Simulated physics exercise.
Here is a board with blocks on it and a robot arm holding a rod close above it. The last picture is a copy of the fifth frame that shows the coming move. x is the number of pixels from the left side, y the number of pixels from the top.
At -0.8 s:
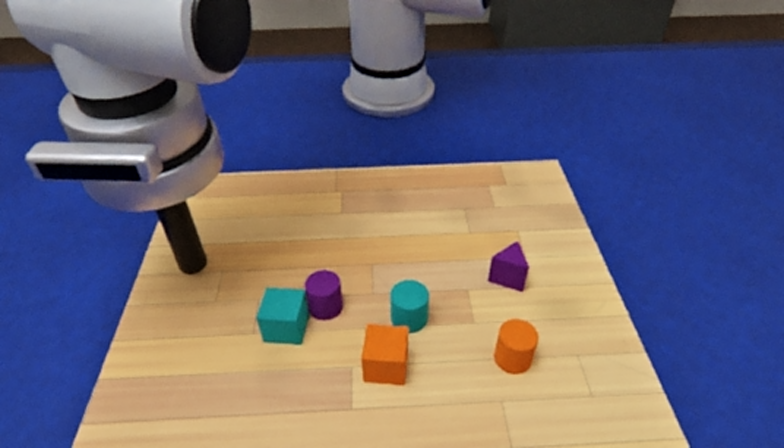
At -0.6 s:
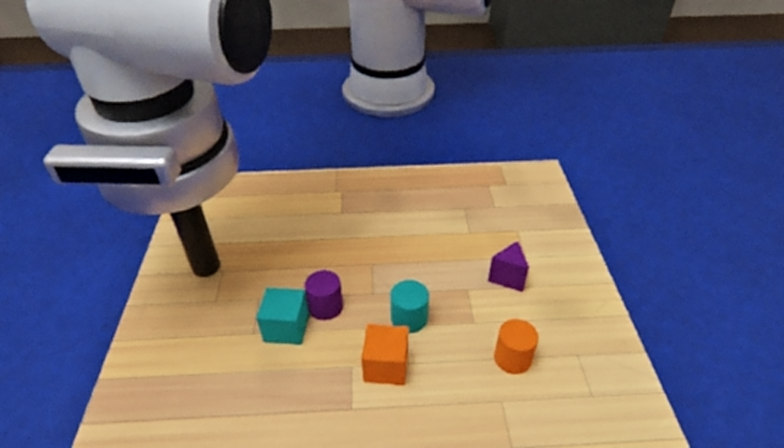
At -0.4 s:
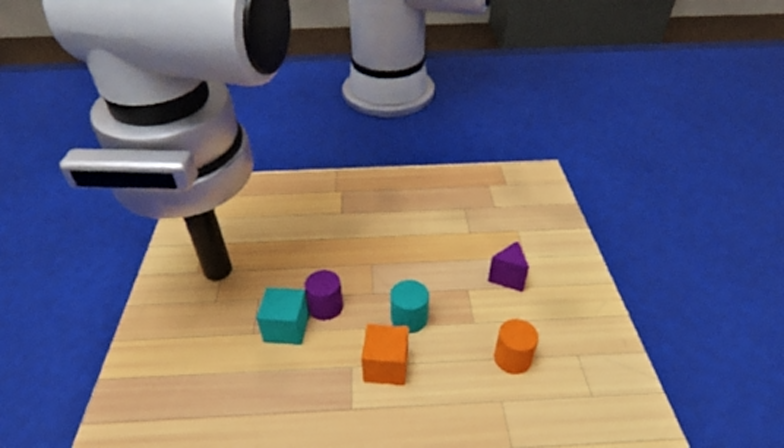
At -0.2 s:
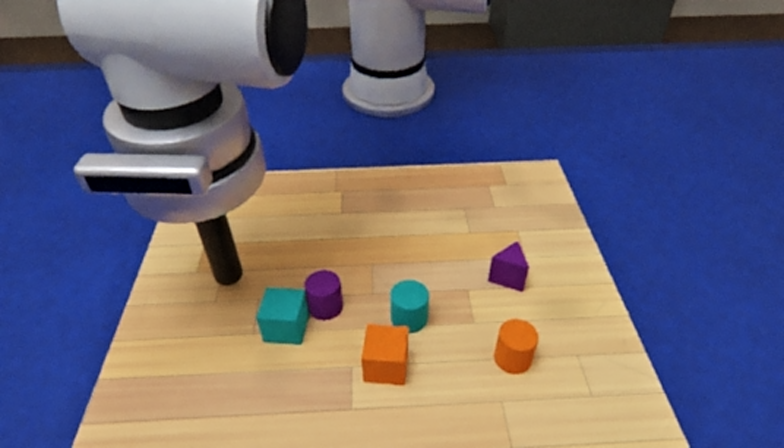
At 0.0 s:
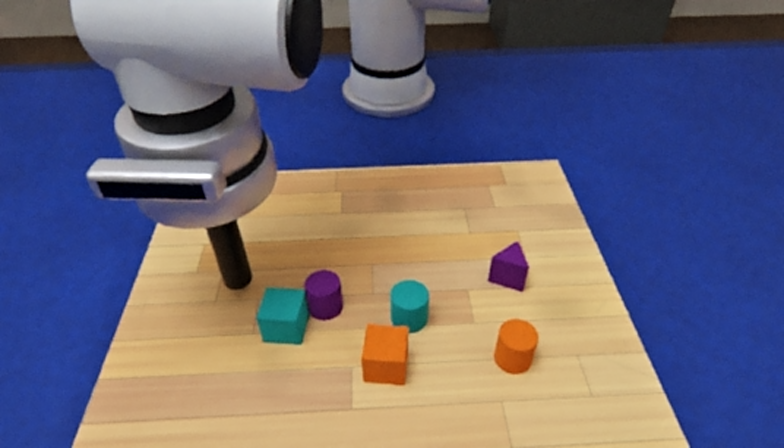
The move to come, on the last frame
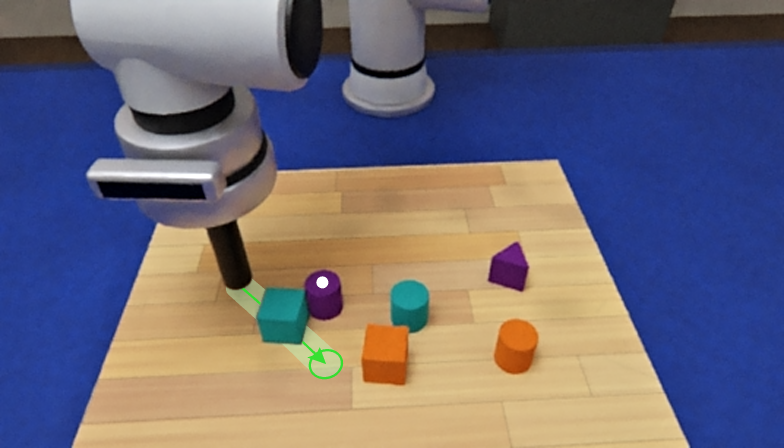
A robot arm holding a dark rod starts at the left side of a wooden board and moves slowly to the right and slightly toward the viewer. The rod draws closer to the turquoise cube beside a purple cylinder, while all six blocks on the board stay still.
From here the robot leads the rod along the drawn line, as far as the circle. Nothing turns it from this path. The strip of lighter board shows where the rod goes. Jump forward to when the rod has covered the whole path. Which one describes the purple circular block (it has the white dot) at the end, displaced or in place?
It is not moved.
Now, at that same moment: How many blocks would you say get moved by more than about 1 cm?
Count: 1.
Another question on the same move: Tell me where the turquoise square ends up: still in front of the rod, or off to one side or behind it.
Final position: Ahead.
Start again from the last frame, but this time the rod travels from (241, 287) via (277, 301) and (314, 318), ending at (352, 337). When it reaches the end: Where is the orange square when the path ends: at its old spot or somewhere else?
Once the rod is done, the orange square remains in the old spot.
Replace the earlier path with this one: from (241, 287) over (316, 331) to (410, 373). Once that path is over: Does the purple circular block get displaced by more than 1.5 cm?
No, I don't think so.
Drawn move, from (241, 287) directly to (326, 364); the dot is on the purple circular block.
On the path given first. One third of the way, rod (266, 303); turquoise square (287, 310).
Two thirds of the way, rod (294, 329); turquoise square (311, 341), turned 20° clockwise.
At the end, rod (325, 357); turquoise square (327, 374), turned 65° clockwise; purple circular block still.
